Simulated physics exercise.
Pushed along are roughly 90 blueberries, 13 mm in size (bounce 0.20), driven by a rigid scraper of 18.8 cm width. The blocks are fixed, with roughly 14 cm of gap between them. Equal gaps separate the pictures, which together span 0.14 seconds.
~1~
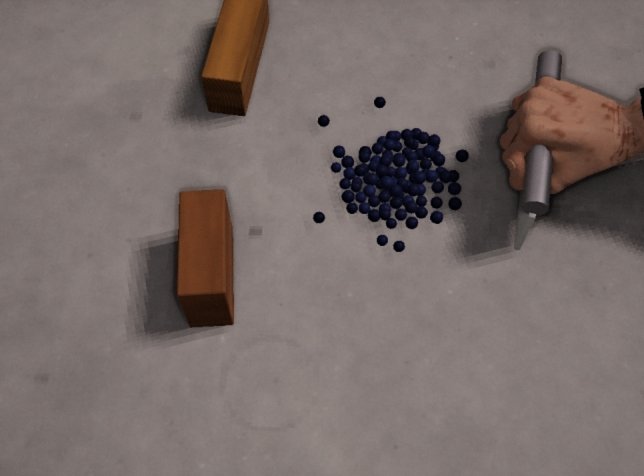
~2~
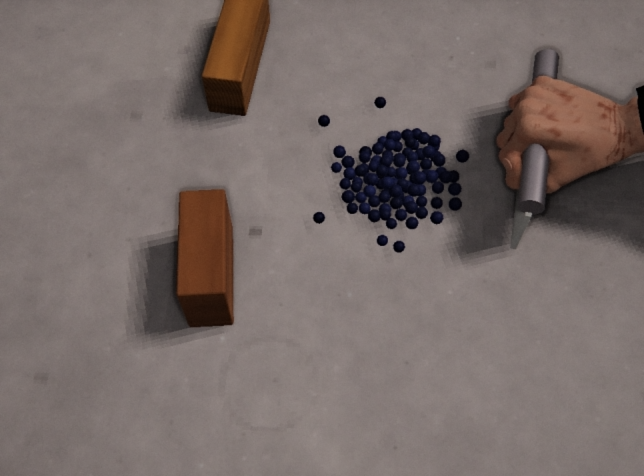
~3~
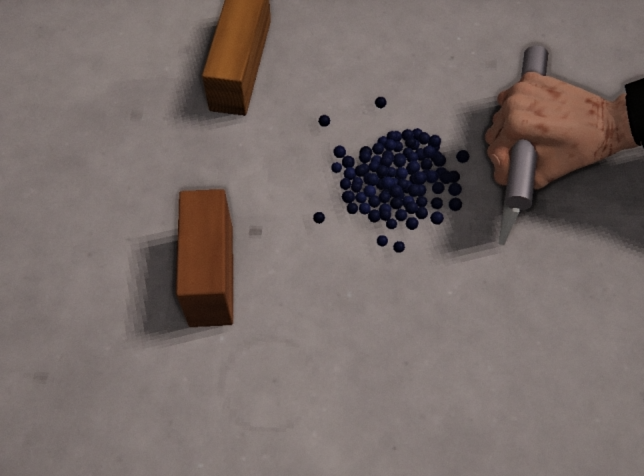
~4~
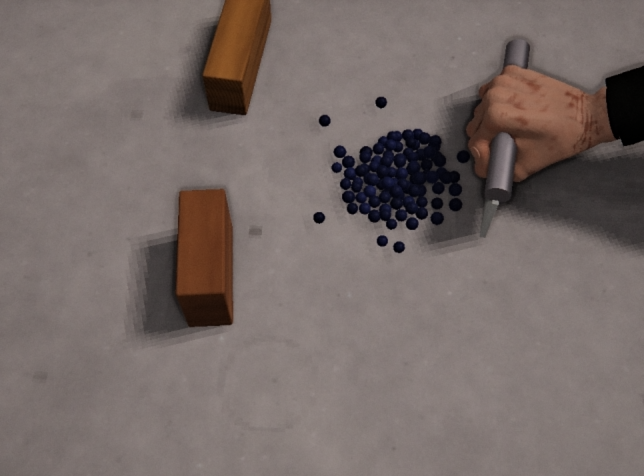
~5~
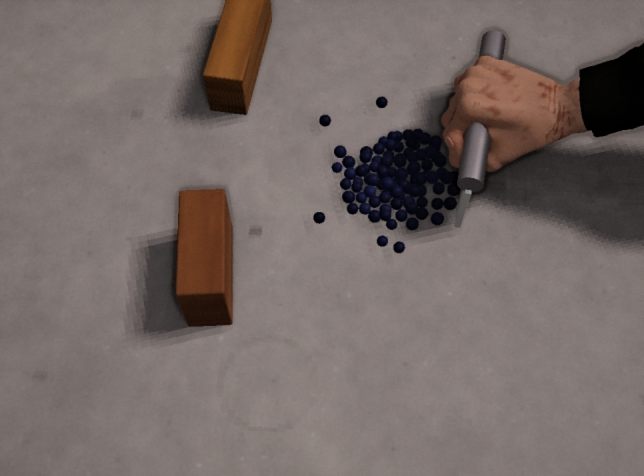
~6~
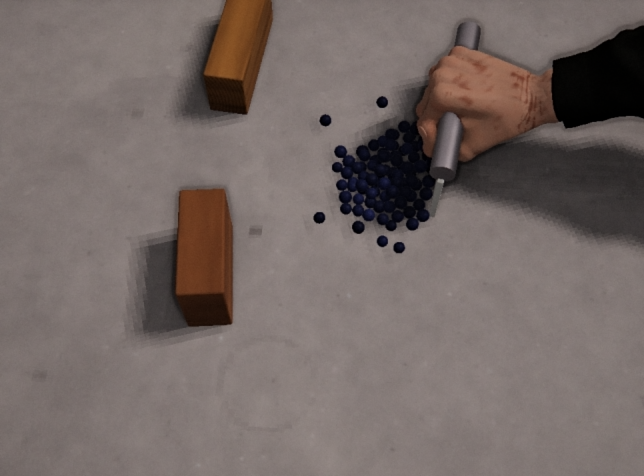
A hand gripping a grey scraper slides left across a grey surface, pushing into a pile of blueberries near two wooden blocks.
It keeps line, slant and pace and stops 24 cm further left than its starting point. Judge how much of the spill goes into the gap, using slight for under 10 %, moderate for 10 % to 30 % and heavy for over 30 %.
It is going to be a respectable showing at the gap.
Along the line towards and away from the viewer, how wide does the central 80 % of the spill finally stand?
It spans about 22 cm.
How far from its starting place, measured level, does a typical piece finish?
16 cm.
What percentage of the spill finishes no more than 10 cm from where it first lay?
Something like 15 in a hundred.
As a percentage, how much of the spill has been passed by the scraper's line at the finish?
Around 25 in a hundred.
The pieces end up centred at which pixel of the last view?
The middle ends up roughly at (263, 141).
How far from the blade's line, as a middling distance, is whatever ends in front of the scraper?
Middle value: Near 5 cm.
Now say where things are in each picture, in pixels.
The first frame shows scraper from (530, 220) to (545, 72); moved 0.0 cm; pieces shifted so far, 0; middle of the spill at (401, 173); block at (202, 240); block at (235, 29).
The second frame shows scraper from (526, 219) to (542, 71); moved 0.4 cm; pieces shifted so far, 0; middle of the spill at (401, 173).
The third frame shows scraper from (513, 215) to (531, 68); moved 1.6 cm; pieces shifted so far, 0; middle of the spill at (402, 174).
The fourth frame shows scraper from (493, 207) to (514, 62); moved 3.6 cm; pieces shifted so far, 0; middle of the spill at (402, 174).
The fifth frame shows scraper from (466, 197) to (490, 53); moved 6.3 cm; pieces shifted so far, 2; middle of the spill at (402, 174).
The sixth frame shows scraper from (439, 186) to (466, 44); moved 9.1 cm; pieces shifted so far, 72; middle of the spill at (385, 170); block at (201, 240); block at (238, 27).
Then, 0.14 s after the last picture, scraper 23 cm from its start, spill 20 cm wide; held up before the blocks 100 %.
Then, 0.29 s after the last picture, scraper 26 cm from its start, spill 26 cm wide; in or through the gap 20 %, held up before the blocks 80 %.
Then, 0.42 s after the last picture, scraper 26 cm from its start, spill 27 cm wide; in or through the gap 25 %, held up before the blocks 75 %.
In the end, in or through the gap 25 %, round the near block 0 %, round the far block 0 %, held up before the blocks 75 %.
